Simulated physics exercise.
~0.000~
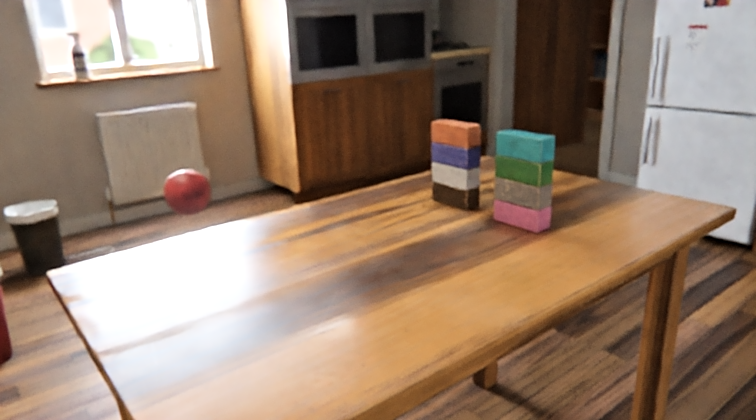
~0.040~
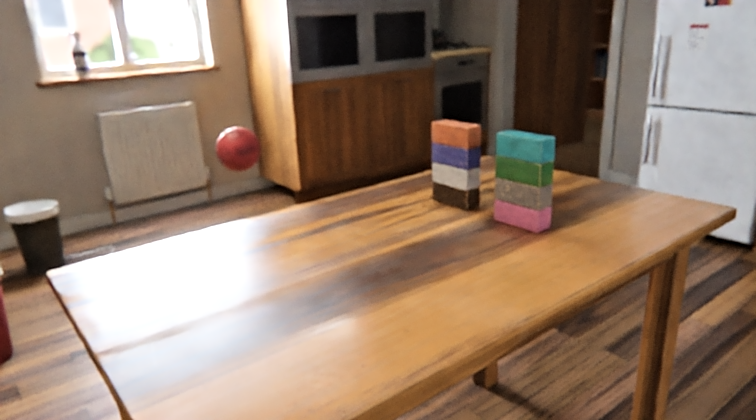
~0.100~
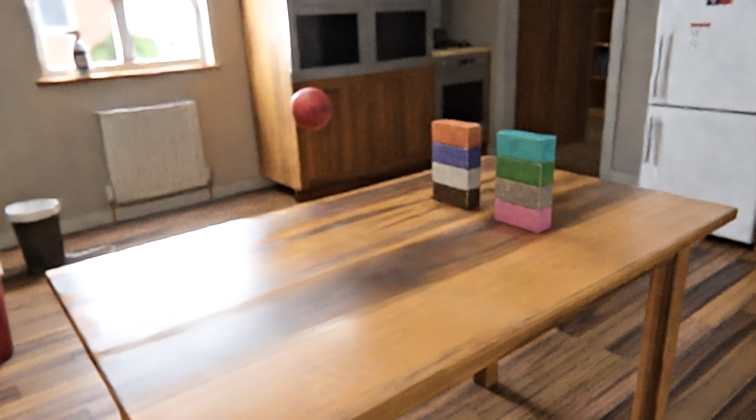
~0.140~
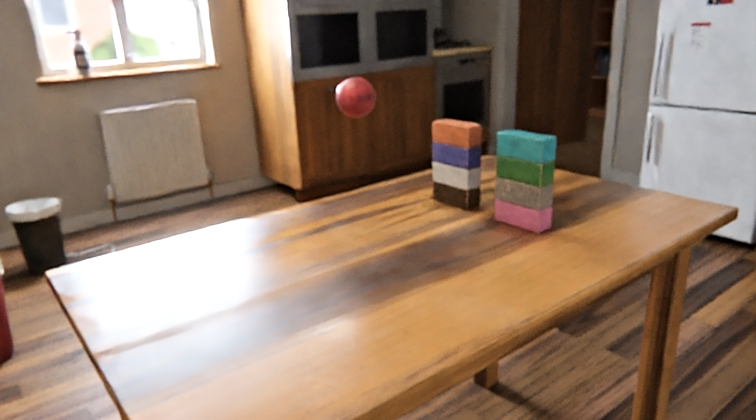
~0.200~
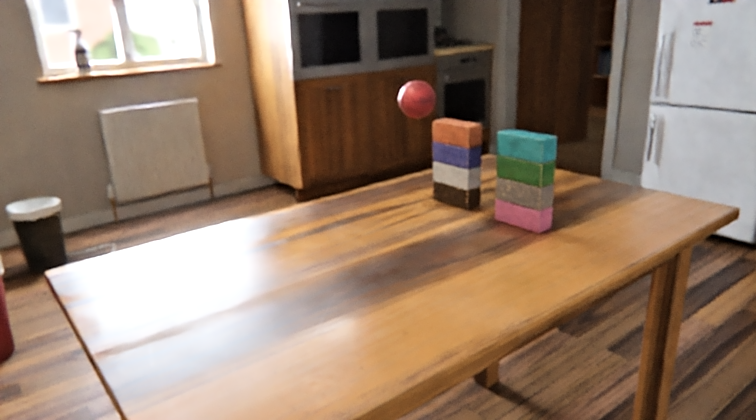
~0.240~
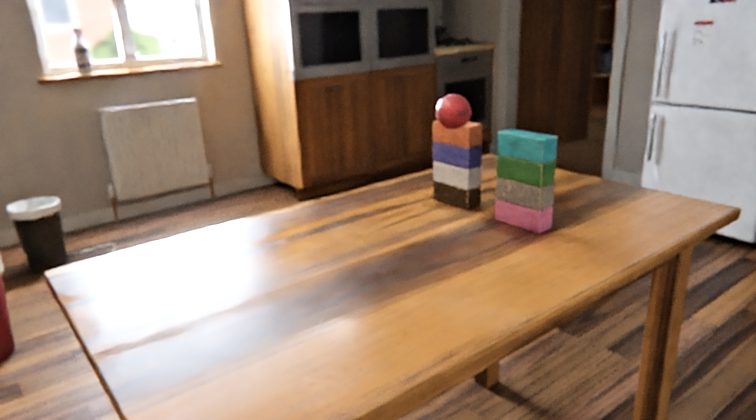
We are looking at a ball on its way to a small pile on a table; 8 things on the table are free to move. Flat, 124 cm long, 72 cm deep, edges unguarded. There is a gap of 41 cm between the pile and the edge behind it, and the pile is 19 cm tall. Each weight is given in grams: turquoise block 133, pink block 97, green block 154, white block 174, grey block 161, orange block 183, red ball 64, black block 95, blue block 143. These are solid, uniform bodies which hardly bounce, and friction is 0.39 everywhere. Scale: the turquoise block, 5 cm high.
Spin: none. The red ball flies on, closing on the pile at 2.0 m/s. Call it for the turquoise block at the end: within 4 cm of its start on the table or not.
Not within.
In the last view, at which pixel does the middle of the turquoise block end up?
In the end it sits at around (592, 188).
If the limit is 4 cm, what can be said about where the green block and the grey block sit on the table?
Here the green block moves off, and the grey block moves off.
After 0.34 s, red ball near (510, 165).
After 0.54 s, red ball near (504, 221); turquoise block 24° off upright near (552, 145); green block 24° off upright; grey block 24° off upright.
After 0.64 s, red ball near (503, 222); turquoise block 48° off upright near (567, 157); green block 48° off upright; grey block 48° off upright.
After 0.74 s, red ball near (503, 222); turquoise block on its side near (582, 193); green block on its side; grey block on its side.
In the end (1.2 s), toppled on the table, turquoise block, pink block, green block and grey block; the other 4 under 4 cm from the start. At the end, from the last picture's camera, turquoise block near (592, 187).
